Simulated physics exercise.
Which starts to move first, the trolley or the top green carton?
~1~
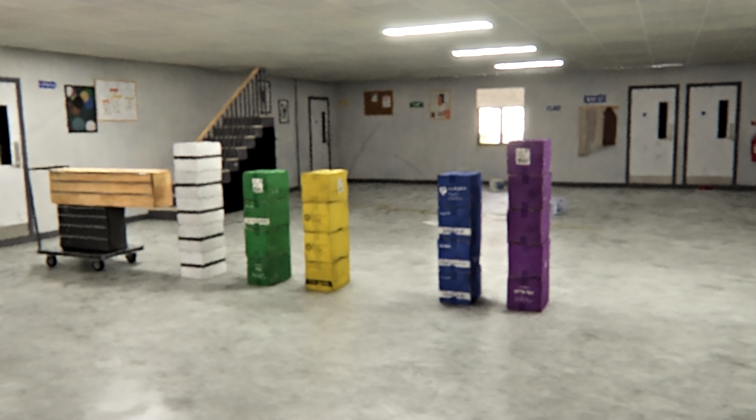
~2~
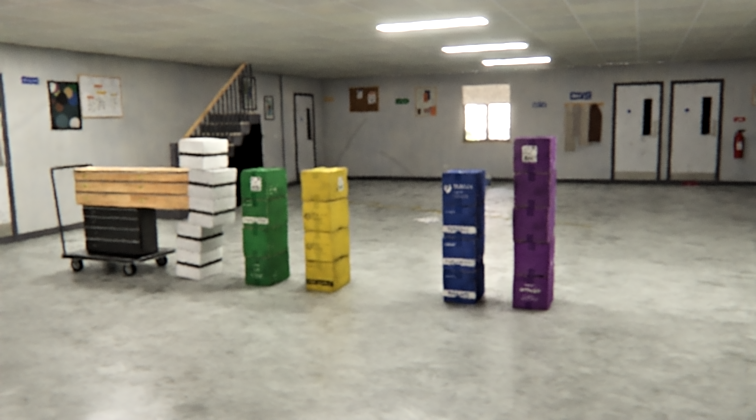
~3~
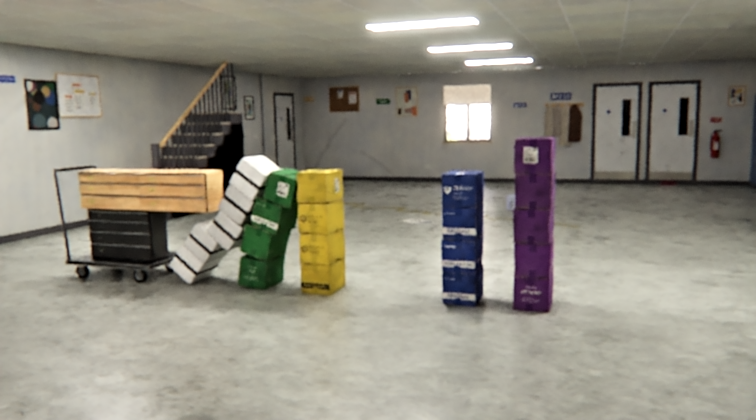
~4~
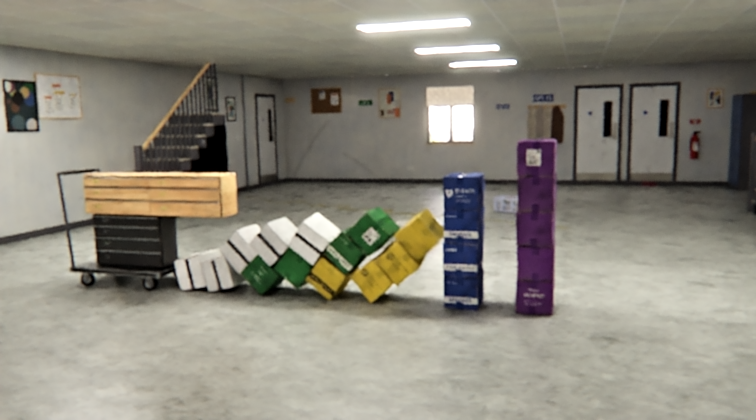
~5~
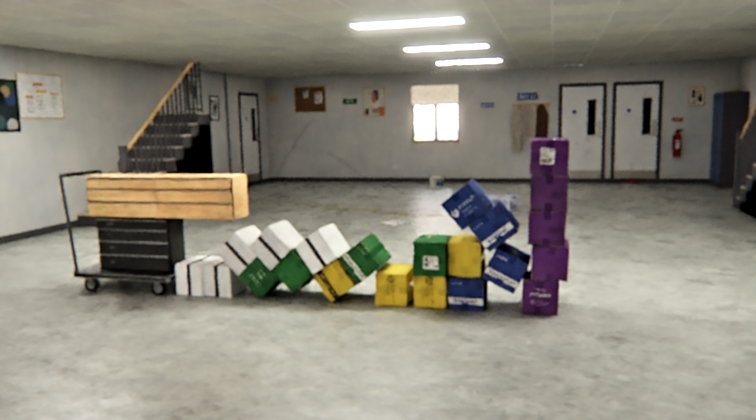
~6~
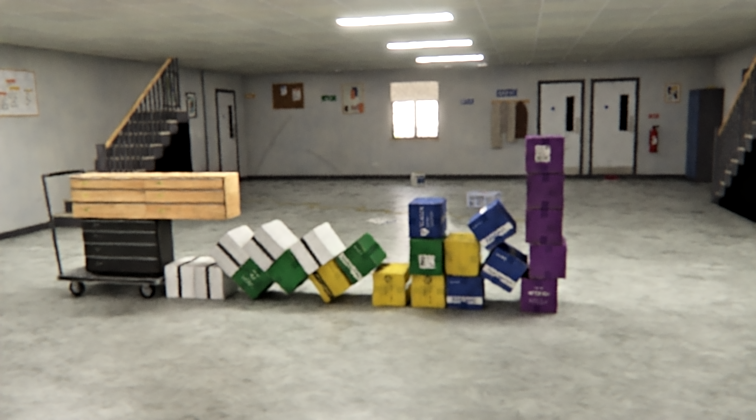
The trolley starts to move first. The top green carton only shifts and tilts afterwards, once the white stack leans into the green one.
